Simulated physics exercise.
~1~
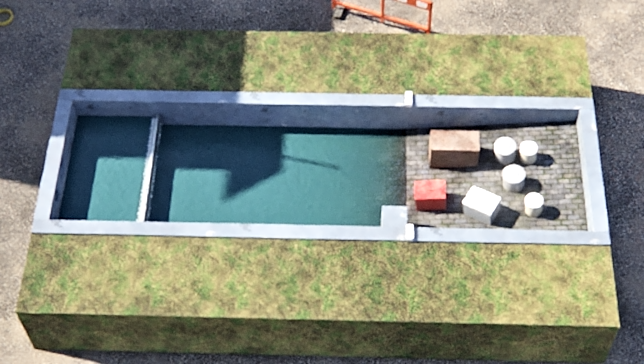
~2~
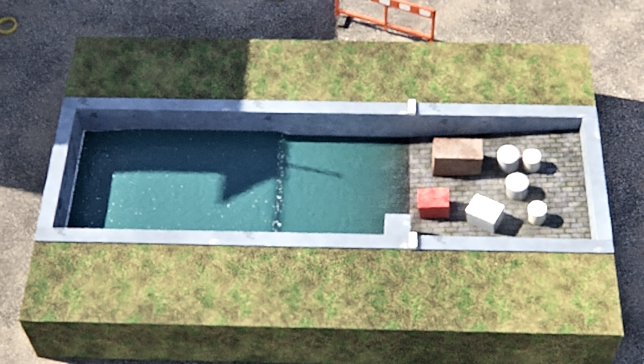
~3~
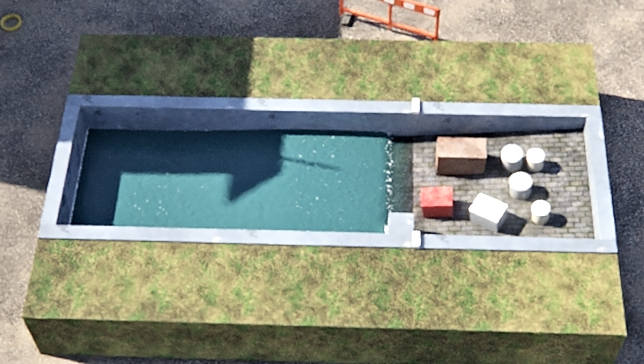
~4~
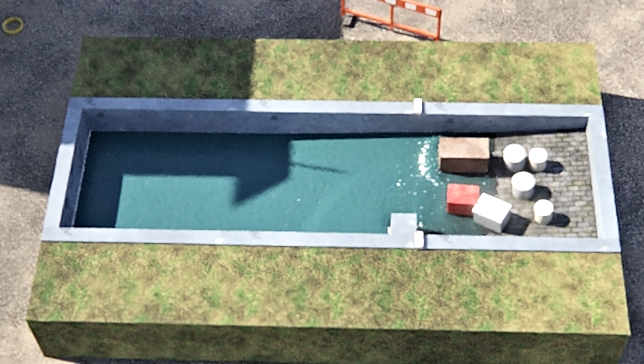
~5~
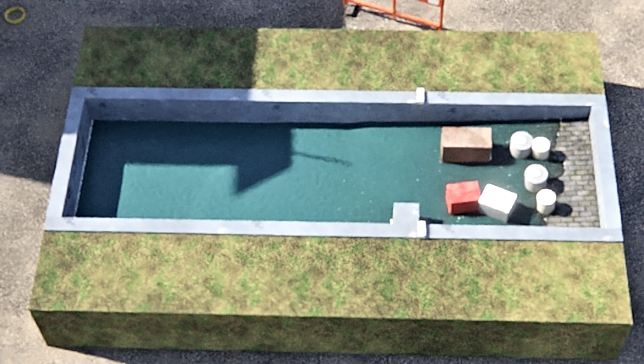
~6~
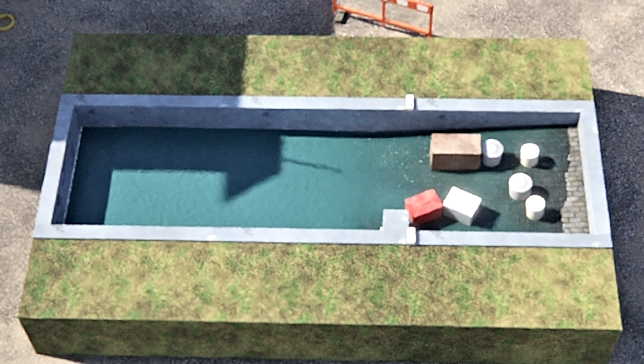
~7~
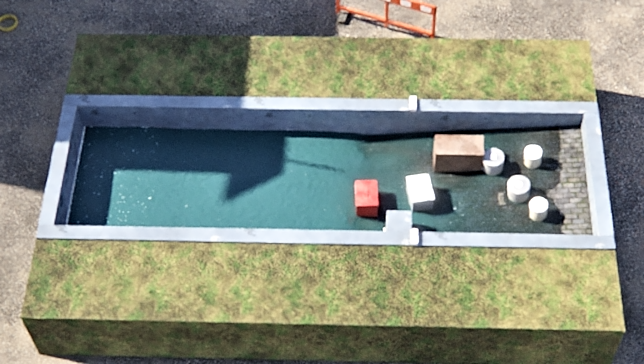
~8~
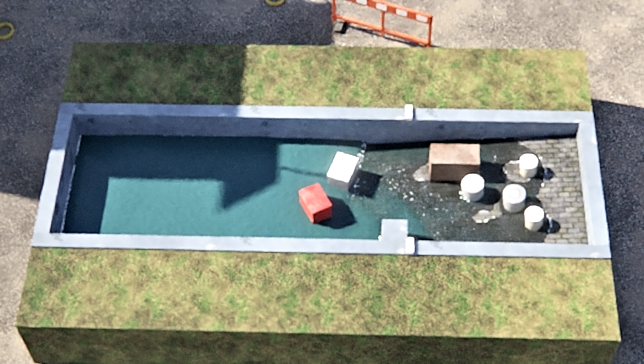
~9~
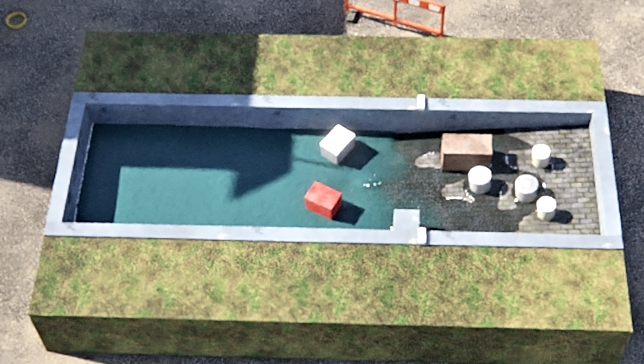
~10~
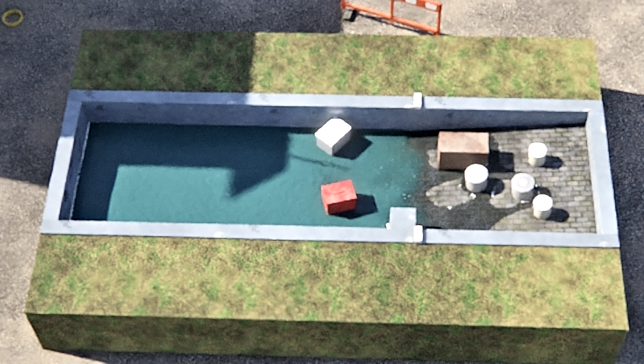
Water surging right up a paved slope among chests and tubs, then draining back left, leaving the red and white chests afloat.
